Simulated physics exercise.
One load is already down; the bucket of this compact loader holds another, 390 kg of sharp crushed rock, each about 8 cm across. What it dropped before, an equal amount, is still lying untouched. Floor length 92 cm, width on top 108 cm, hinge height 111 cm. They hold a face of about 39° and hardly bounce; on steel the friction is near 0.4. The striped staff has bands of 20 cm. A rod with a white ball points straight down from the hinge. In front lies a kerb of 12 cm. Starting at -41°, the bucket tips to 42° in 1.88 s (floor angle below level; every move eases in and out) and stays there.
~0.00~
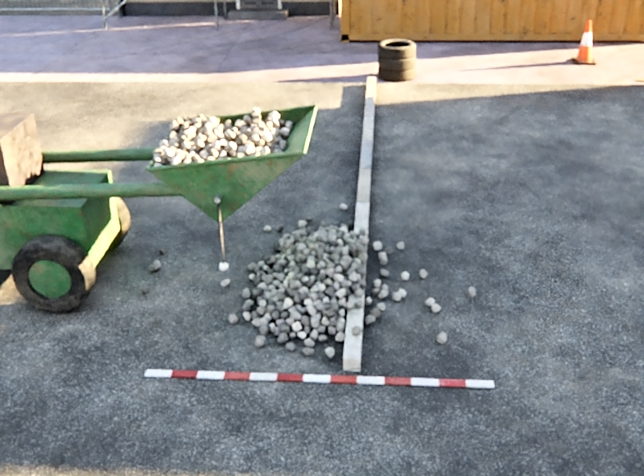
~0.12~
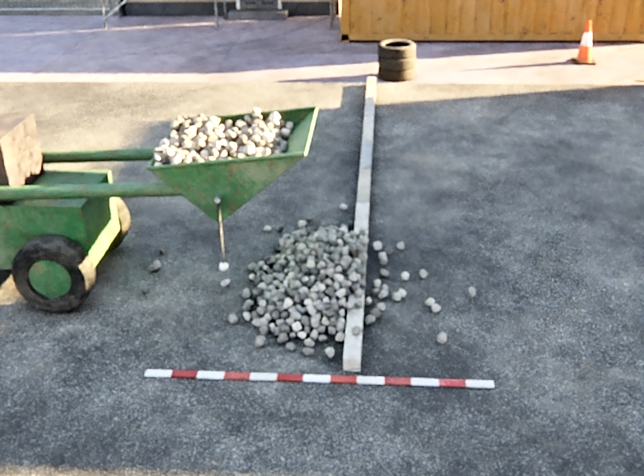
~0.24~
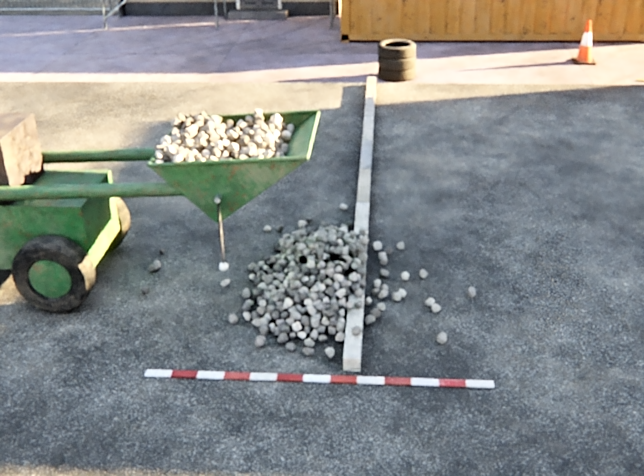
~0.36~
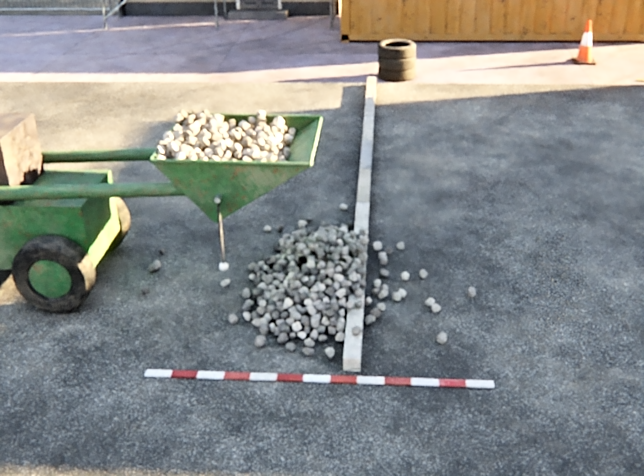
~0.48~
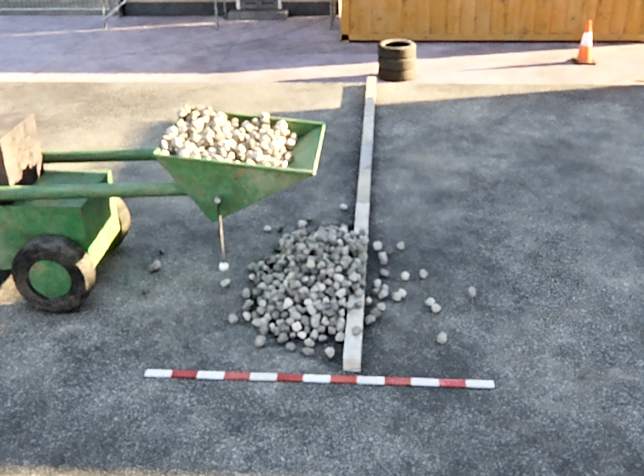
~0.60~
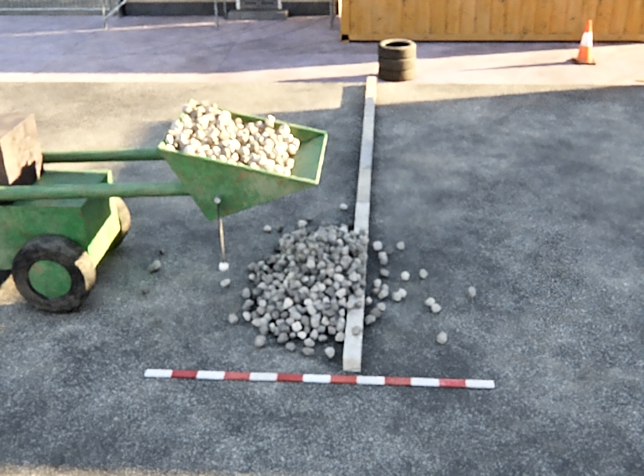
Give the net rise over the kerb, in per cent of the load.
About 17 per cent.
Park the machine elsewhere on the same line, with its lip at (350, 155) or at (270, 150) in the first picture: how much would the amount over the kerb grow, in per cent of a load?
Near 70 per cent from the first place, 0 from the second.
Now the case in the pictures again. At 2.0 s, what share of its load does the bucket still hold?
About 35 per cent.
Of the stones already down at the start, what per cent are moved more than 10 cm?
Roughly 5 per cent of them.
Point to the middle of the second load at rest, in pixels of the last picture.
Near (319, 263).
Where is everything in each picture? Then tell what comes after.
In the first frame, the bucket is at -41°, its lip at (305, 153); the top of the load is at (260, 121). The earlier load is highest near (316, 254), 30 cm above ground level, 96 % on this side of the kerb, 4 % over the kerb.
In the second frame, lip at (306, 154), floor tilted -40°, highest stones at (253, 121); the stones move at 0.1 m/s on average.
In the third frame, the bucket is at -37°, its lip at (308, 158); the top of the load is at (213, 119); the stones move at 0.1 m/s on average.
In the fourth frame, the bucket is at -33°, its lip at (311, 165); the top of the load is at (193, 118); the stones move at 0.2 m/s on average.
In the fifth frame, the bucket is at -28°, its lip at (314, 174); the top of the load is at (194, 113); the stones move at 0.2 m/s on average.
In the sixth frame, the bucket is at -21°, its lip at (317, 184); the top of the load is at (196, 110); the stones move at 0.3 m/s on average.
After 1.4 s the floor is at 29°; in per cent of one load, 98 in the bucket, 98 on this side of the kerb, 4 over the kerb; the foremost stones are at (426, 290).
After 2.0 s the floor is at 42°; in per cent of one load, 36 in the bucket, 158 on this side of the kerb, 6 over the kerb; the foremost stones are at (426, 290).
After 2.3 s the floor is at 42°; in per cent of one load, 11 in the bucket, 174 on this side of the kerb, 15 over the kerb; the foremost stones are at (440, 298).
After 5.0 s the floor is at 42°; in per cent of one load, 2 in the bucket, 177 on this side of the kerb, 21 over the kerb; the foremost stones are at (449, 312). Net gain over the kerb, 17.
